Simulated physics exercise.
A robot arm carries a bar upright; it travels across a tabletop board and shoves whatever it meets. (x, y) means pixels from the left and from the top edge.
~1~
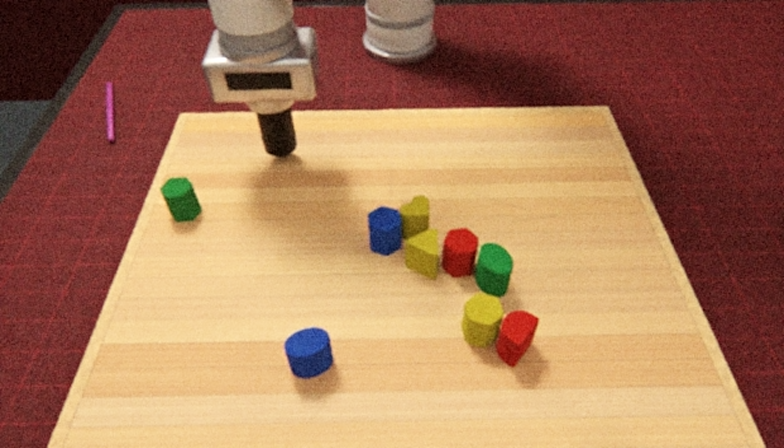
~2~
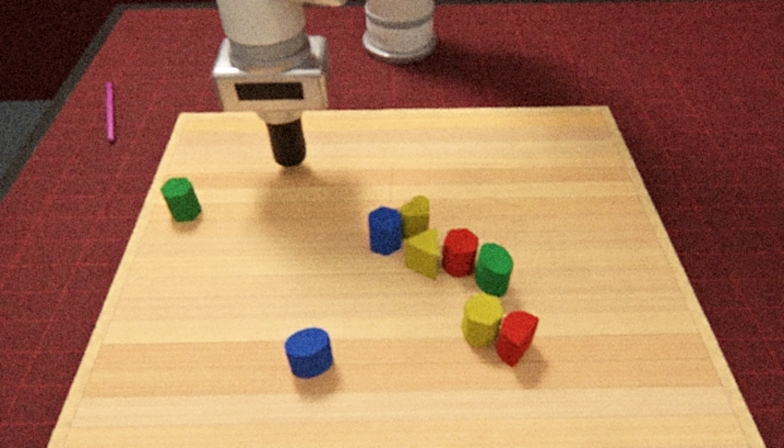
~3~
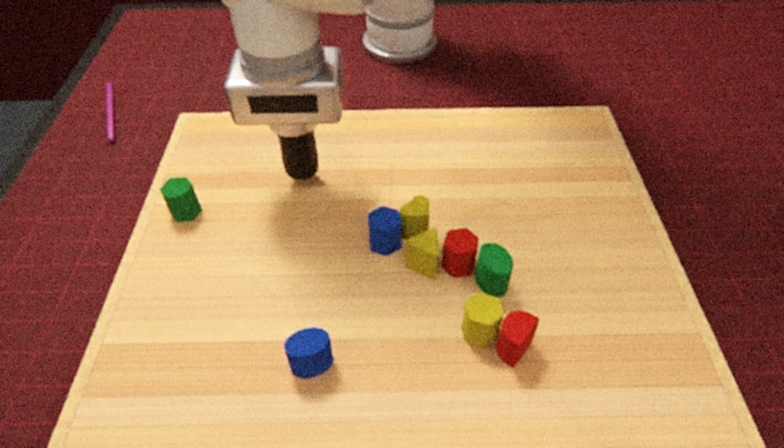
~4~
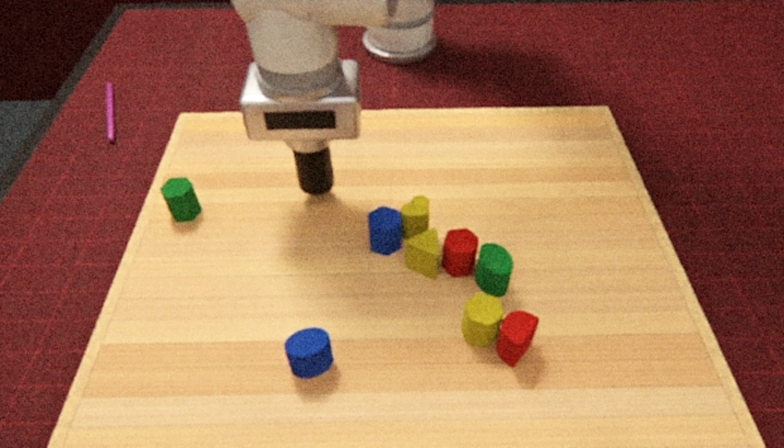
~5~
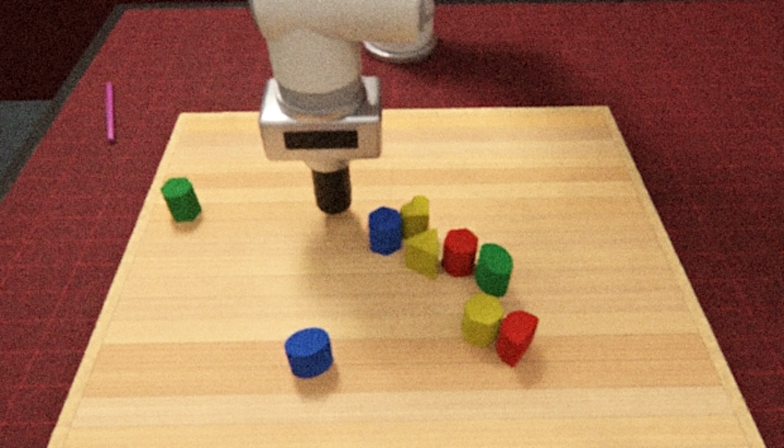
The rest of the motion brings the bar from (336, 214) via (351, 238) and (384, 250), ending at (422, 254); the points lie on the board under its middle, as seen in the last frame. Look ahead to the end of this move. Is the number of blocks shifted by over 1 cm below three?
No.
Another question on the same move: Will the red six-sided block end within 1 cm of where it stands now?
That would be a no.
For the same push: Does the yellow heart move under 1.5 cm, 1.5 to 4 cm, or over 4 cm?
It ends 1.5 to 4 cm from its spot.
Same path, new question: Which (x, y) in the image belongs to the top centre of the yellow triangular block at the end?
Its top middle will sit at (448, 256).
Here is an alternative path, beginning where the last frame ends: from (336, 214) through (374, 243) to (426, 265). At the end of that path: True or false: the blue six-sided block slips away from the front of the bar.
False - the claim does not hold.
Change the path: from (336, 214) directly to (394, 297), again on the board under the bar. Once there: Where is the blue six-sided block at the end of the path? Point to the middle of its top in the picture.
For the centre of its top, I'd go with (405, 229).
The first path, step by step. One third of the way, bar at (351, 226); nothing pushed yet.
Two thirds of the way, bar at (384, 239); blue six-sided block at (420, 228); yellow heart at (430, 205), turned 50° anticlockwise; yellow triangular block at (435, 247).
At the end, bar at (422, 243); blue six-sided block at (460, 233), turned 25° clockwise; yellow heart at (435, 203), turned 80° anticlockwise; yellow triangular block at (448, 256), turned 35° clockwise; red six-sided block at (492, 245), turned 55° anticlockwise.
